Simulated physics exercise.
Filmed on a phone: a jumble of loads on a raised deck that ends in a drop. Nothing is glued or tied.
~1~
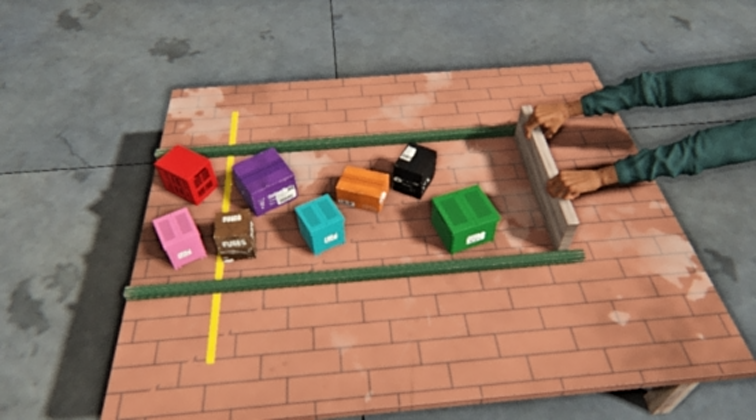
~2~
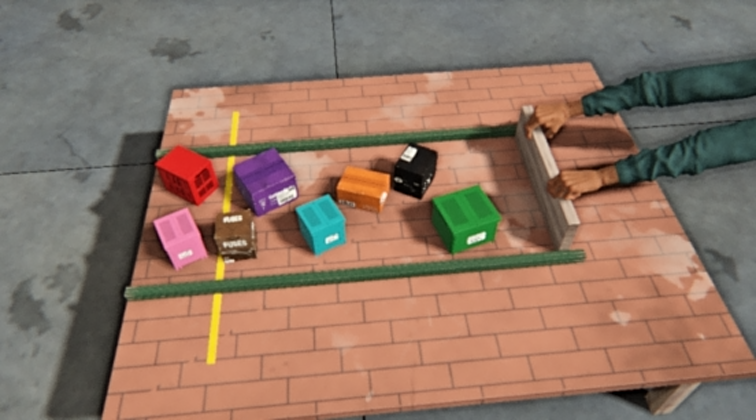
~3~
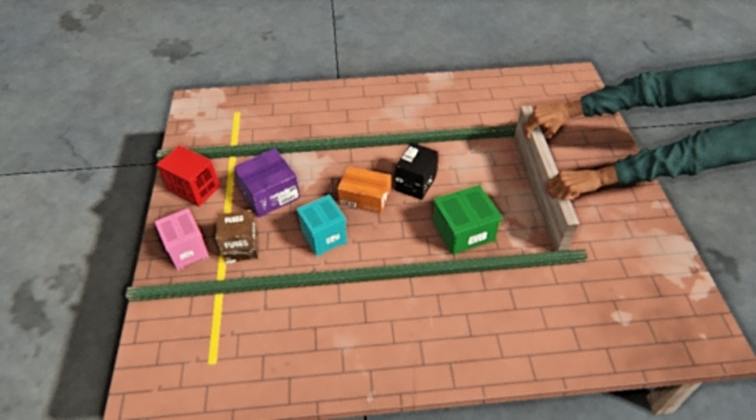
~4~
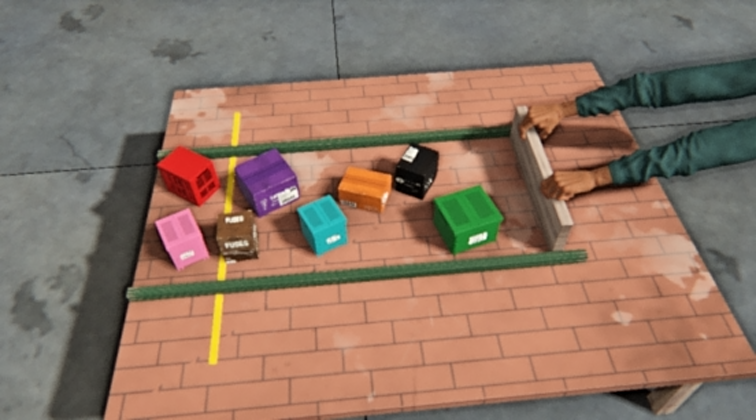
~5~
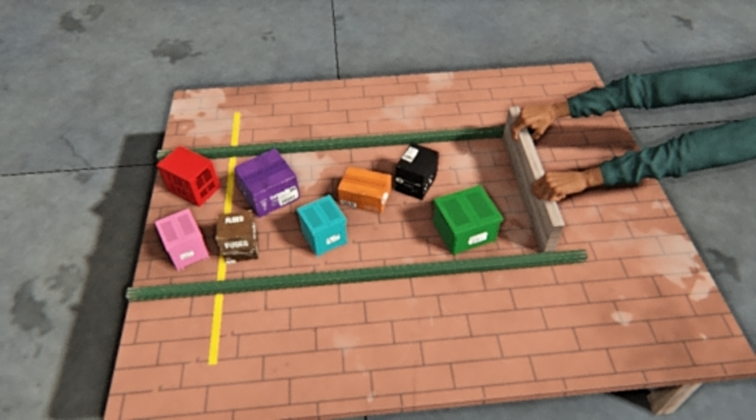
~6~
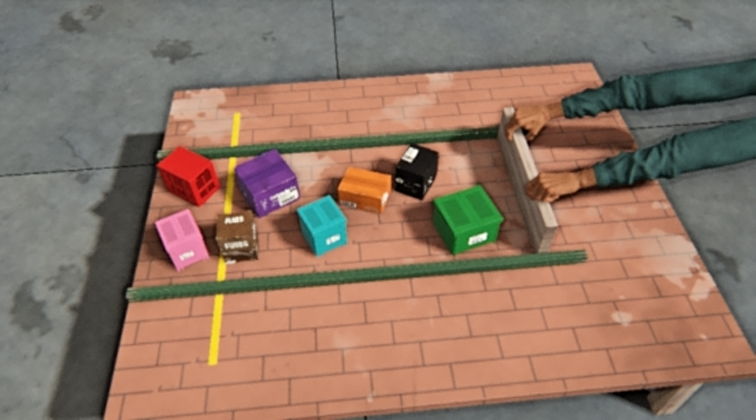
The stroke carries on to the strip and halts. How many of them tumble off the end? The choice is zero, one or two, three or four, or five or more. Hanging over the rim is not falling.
As it turns out, the number that fall off is three or four.
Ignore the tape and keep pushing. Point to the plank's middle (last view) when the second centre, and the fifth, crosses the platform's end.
About (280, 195), then (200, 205).
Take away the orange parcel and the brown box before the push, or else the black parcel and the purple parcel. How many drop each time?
The counts: 2 and 2.
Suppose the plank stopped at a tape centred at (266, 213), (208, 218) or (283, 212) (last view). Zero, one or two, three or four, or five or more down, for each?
Taking them in turn, either one or two; three to four; zero.
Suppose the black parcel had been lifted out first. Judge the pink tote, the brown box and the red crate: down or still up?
The pink tote falls; the brown box falls; the red crate goes over.
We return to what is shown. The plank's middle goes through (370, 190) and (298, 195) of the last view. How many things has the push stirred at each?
By then 5, and 8.
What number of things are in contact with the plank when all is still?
That makes 2.
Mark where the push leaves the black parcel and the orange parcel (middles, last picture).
First (209, 192), then (169, 214).
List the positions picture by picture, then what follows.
Red crate (187, 175); pink tote (181, 239); brown box (236, 236); plank (543, 175); tape (225, 215), in the first frame.
Pink tote (182, 239); orange parcel (364, 189), in the second frame.
Brown box (238, 236); black parcel (417, 171), in the third frame.
Red crate (190, 176); purple parcel (267, 183), in the fourth frame.
Pink tote (183, 240); turquoise tote (323, 227), in the fifth frame.
Red crate (189, 177); pink tote (183, 240); brown box (238, 237); plank (524, 178); tape (227, 216), in the sixth frame.
Soon after, none off yet; red crate at rest near (189, 177); pink tote at rest near (183, 240); brown box at rest near (238, 237).
After that, none off yet; red crate displaced about its own width near (152, 165); pink tote displaced about its own width near (135, 243); brown box displaced well along near (169, 245).
In the end, the number that fall off is three or four; gone, brown box, pink tote and red crate.
